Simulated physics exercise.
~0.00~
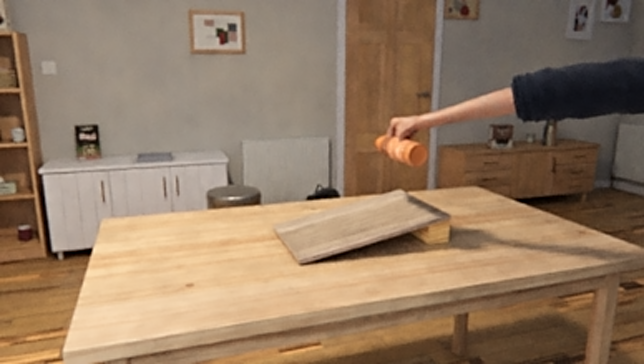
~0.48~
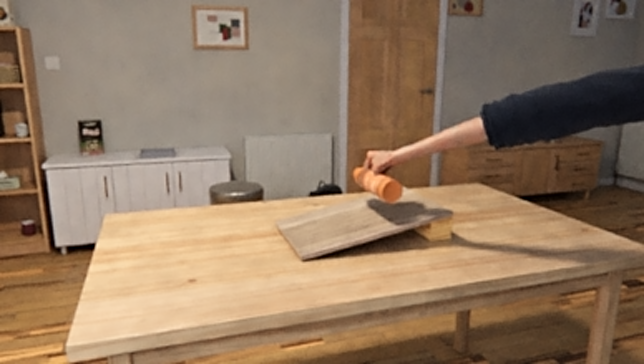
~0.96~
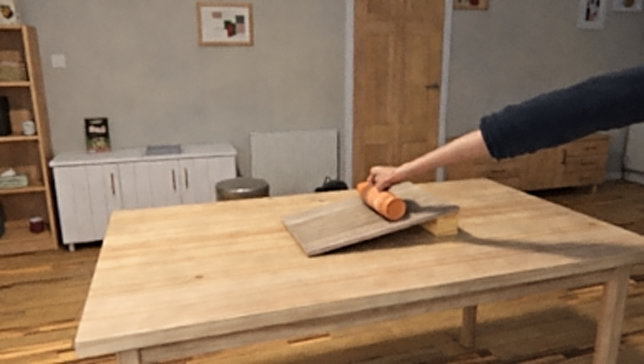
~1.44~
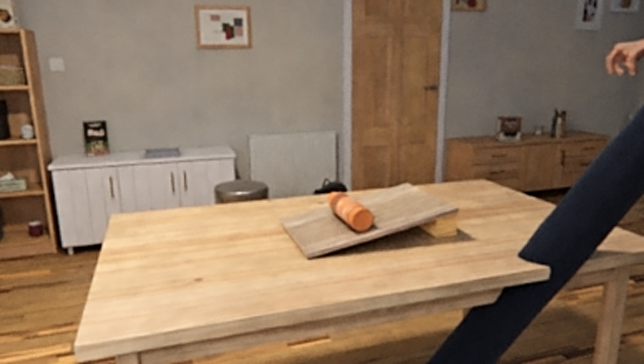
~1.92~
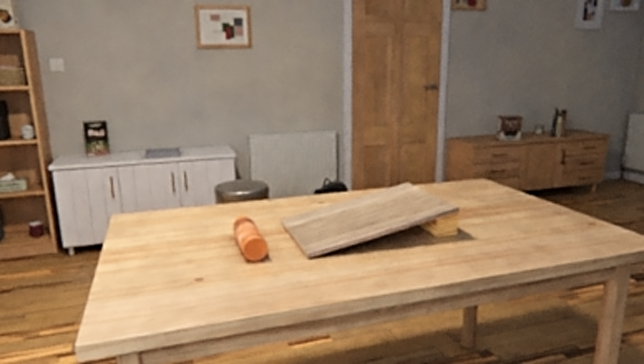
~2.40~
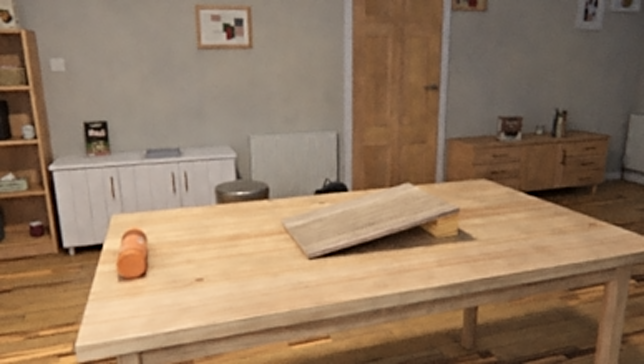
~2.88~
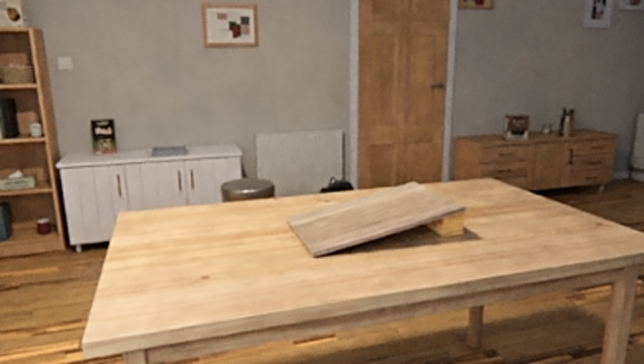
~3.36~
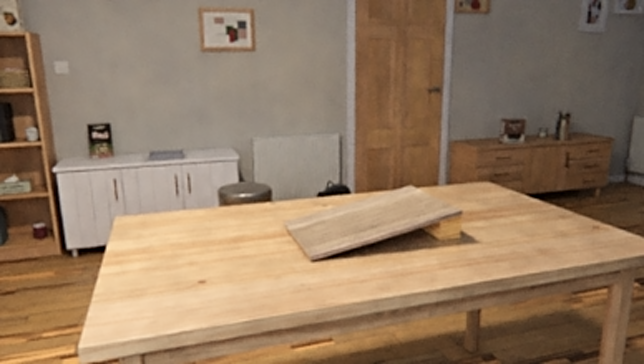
In this clip, a hand lowers an orange bottle on its side onto a propped-up board on a wooden table and lets go. The bottle rolls down the board and left across the tabletop until it is out of view, while the board stays in place.
